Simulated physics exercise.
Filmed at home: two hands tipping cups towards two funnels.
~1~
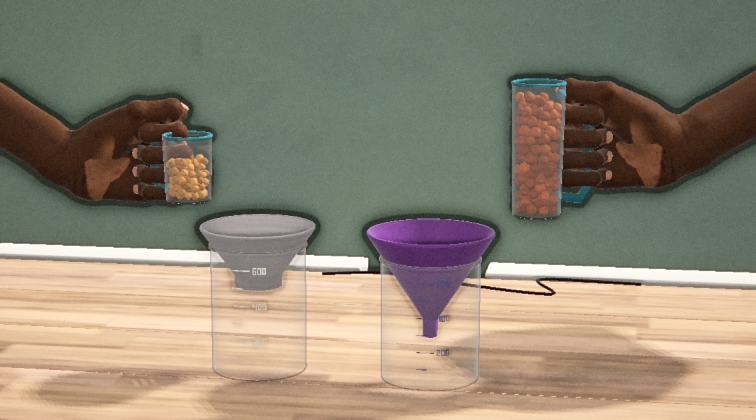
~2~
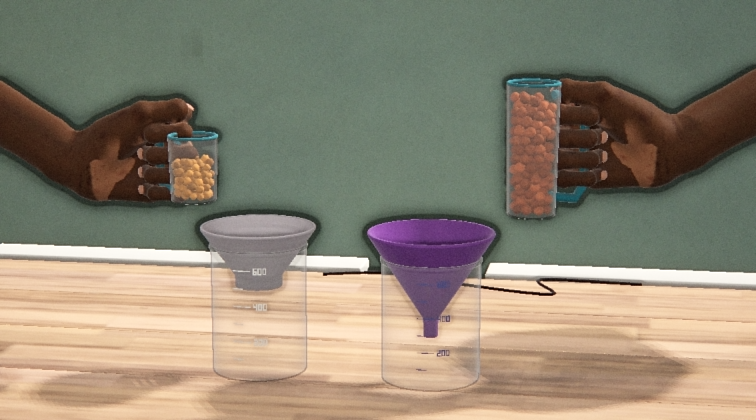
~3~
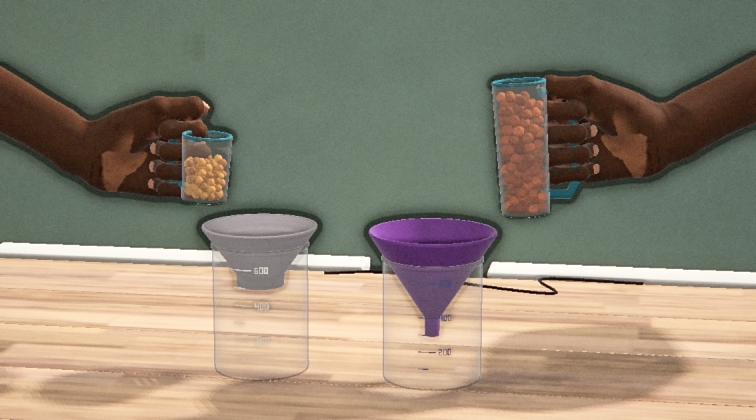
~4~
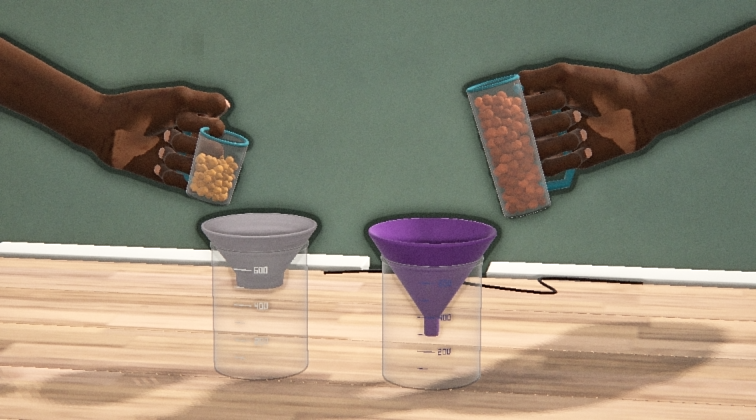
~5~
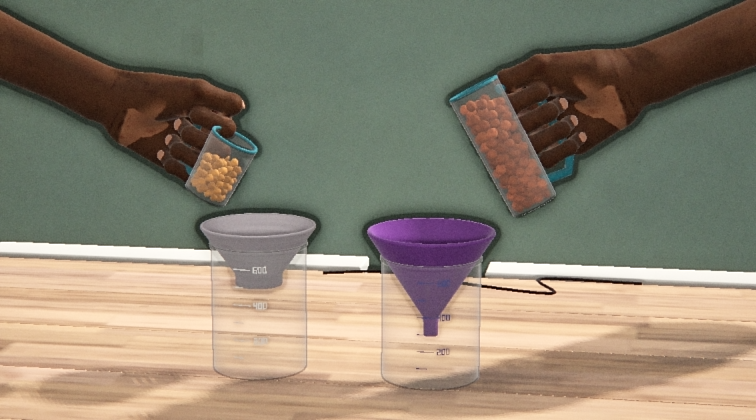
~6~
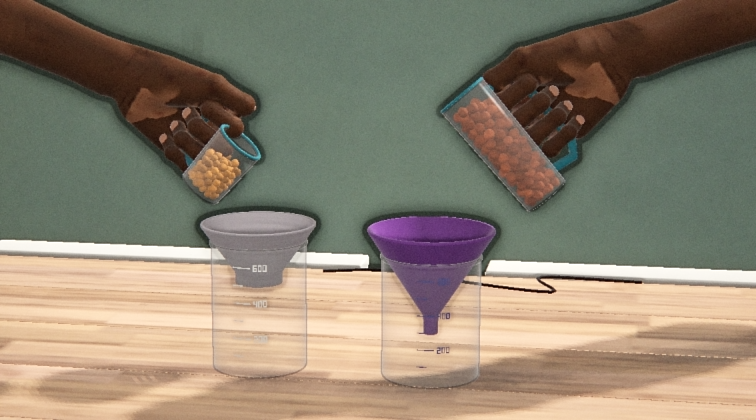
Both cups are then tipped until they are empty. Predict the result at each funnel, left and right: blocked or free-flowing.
Prediction - left funnel: Free-flowing, right funnel: Blocked.
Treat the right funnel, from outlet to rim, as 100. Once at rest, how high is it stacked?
Looks like around 85 in a hundred to me.
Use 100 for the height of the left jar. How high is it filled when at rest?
That works out to roughly 10 per cent.
Then, 0.29 s after the last picture, left, all still in the cup; right, all still in the cup.
Then, 0.66 s after the last picture, left, all still in the cup; right, nearly all still in the cup, a stray few in or over the funnel.
Then, 1.05 s after the last picture, left, most still in the cup, a small part in or over the funnel, a small part down in the jar; right, nearly all still in the cup, a small part in or over the funnel.
By the end, left, all down in the jar; right, all stuck in the funnel, none down in the jar.
